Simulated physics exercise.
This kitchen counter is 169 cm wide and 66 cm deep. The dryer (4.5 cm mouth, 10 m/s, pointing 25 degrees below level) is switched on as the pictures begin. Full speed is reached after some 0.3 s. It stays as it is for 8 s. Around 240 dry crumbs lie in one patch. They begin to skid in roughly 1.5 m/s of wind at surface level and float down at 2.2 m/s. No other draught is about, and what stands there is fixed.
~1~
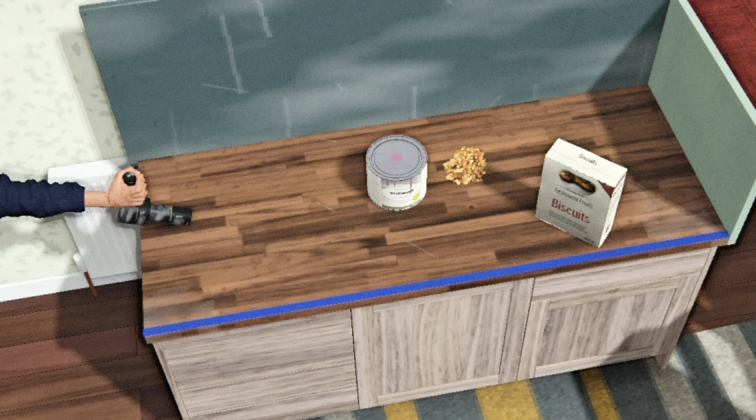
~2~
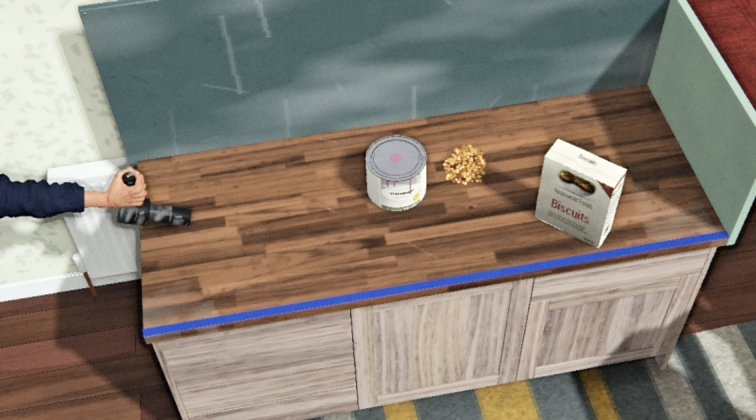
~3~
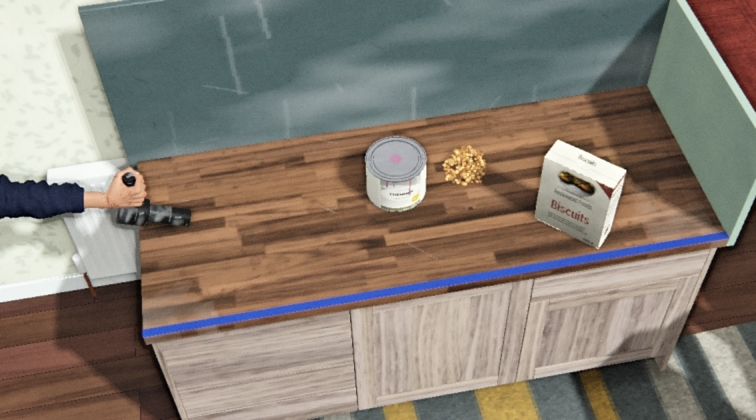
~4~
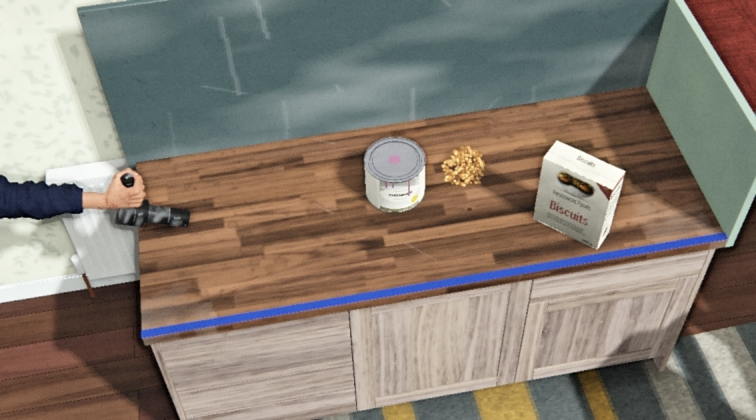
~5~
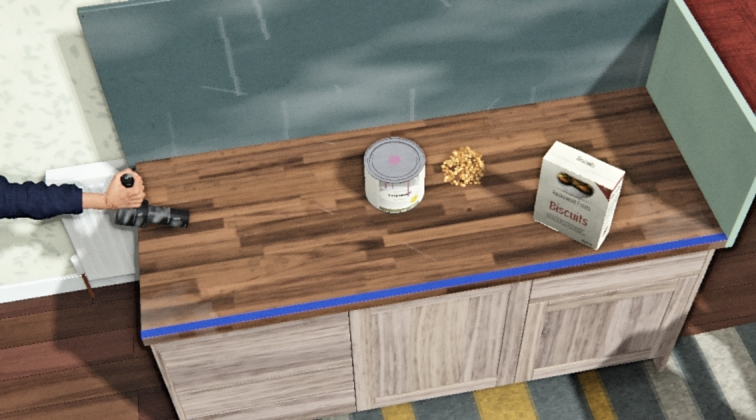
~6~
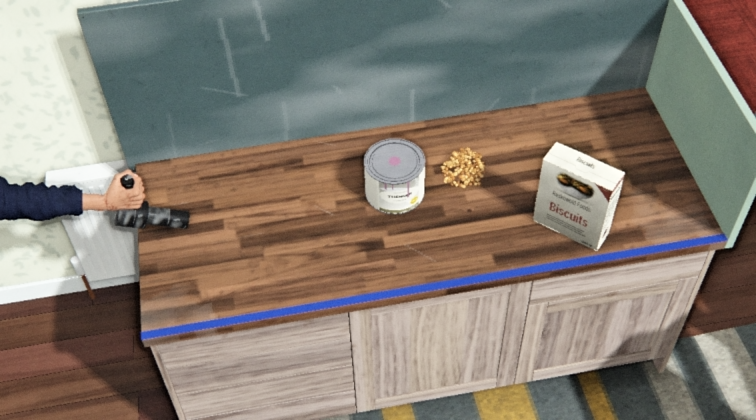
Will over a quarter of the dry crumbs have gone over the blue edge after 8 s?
As for a quarter going over the blue edge: No.
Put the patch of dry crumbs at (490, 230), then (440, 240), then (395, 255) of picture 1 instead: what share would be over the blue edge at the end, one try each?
In that order: 25 %, 40 %, 60 %.
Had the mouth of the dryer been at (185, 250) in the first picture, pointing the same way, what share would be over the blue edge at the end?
Then about 0 %.
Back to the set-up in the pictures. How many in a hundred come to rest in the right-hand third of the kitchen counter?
About 0 %.
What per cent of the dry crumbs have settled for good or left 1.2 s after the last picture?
Near 80 %.
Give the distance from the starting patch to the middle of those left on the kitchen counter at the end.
About 0 cm.
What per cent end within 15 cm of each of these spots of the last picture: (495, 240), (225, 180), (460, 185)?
In turn about 0 %, 0 %, 100 %.
Then, 1.2 s after the last picture the count stands so, 0 % are over the blue edge; the middle of those still in play is near (464, 168).
Then, 2.2 s after the last picture the count stands so, 0 % are over the blue edge; the middle of those still in play is near (464, 168).
Then, 4.1 s after the last picture the count stands so, 0 % are over the blue edge; the middle of those still in play is near (464, 168).
Then, 7.7 s after the last picture, at the end, 0 % are over the blue edge; the middle of those still in play is near (464, 168).
